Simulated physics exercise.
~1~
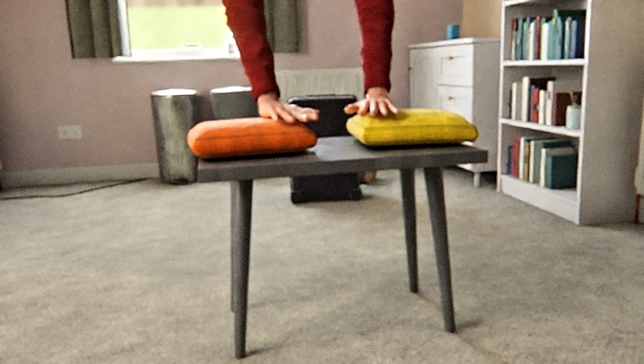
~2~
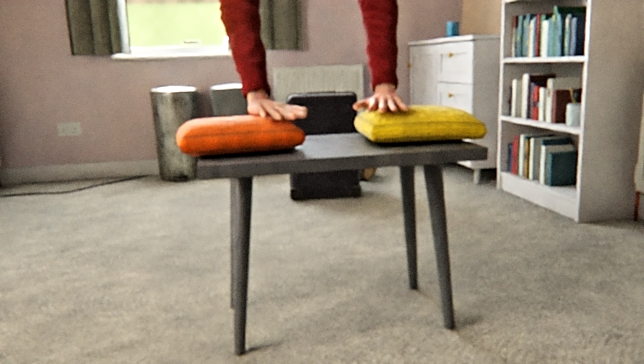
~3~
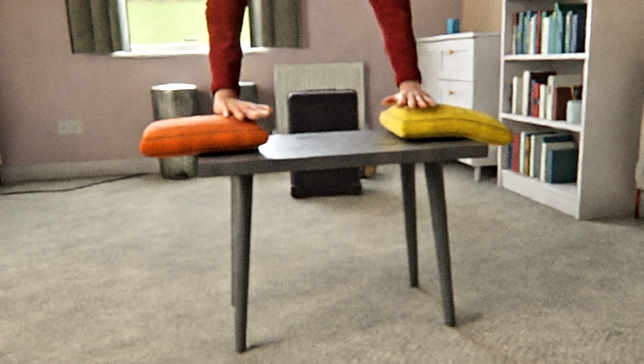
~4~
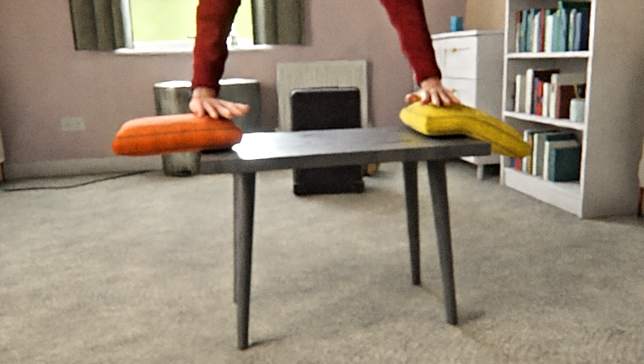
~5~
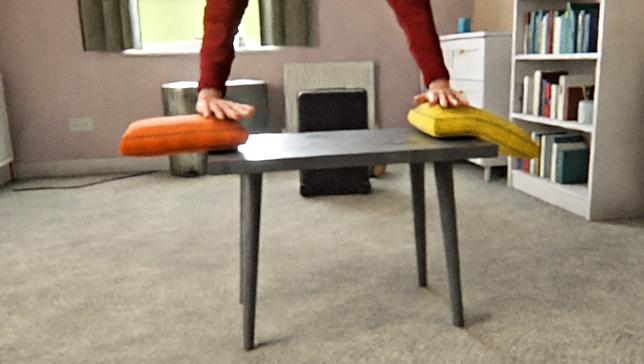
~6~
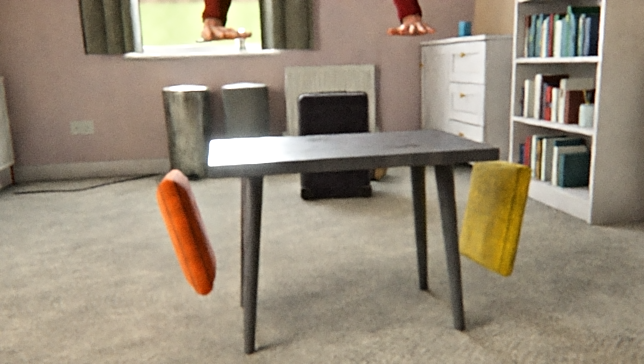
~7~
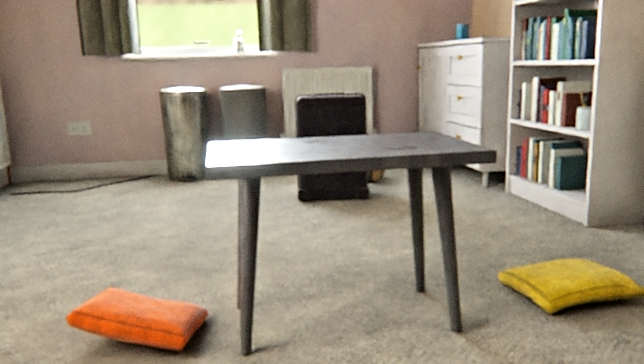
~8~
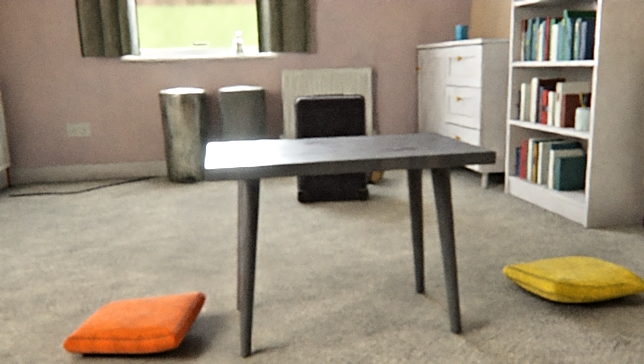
In a carpeted room, hands pushing an orange cushion left and a yellow one right until both drop off a bench onto the floor.
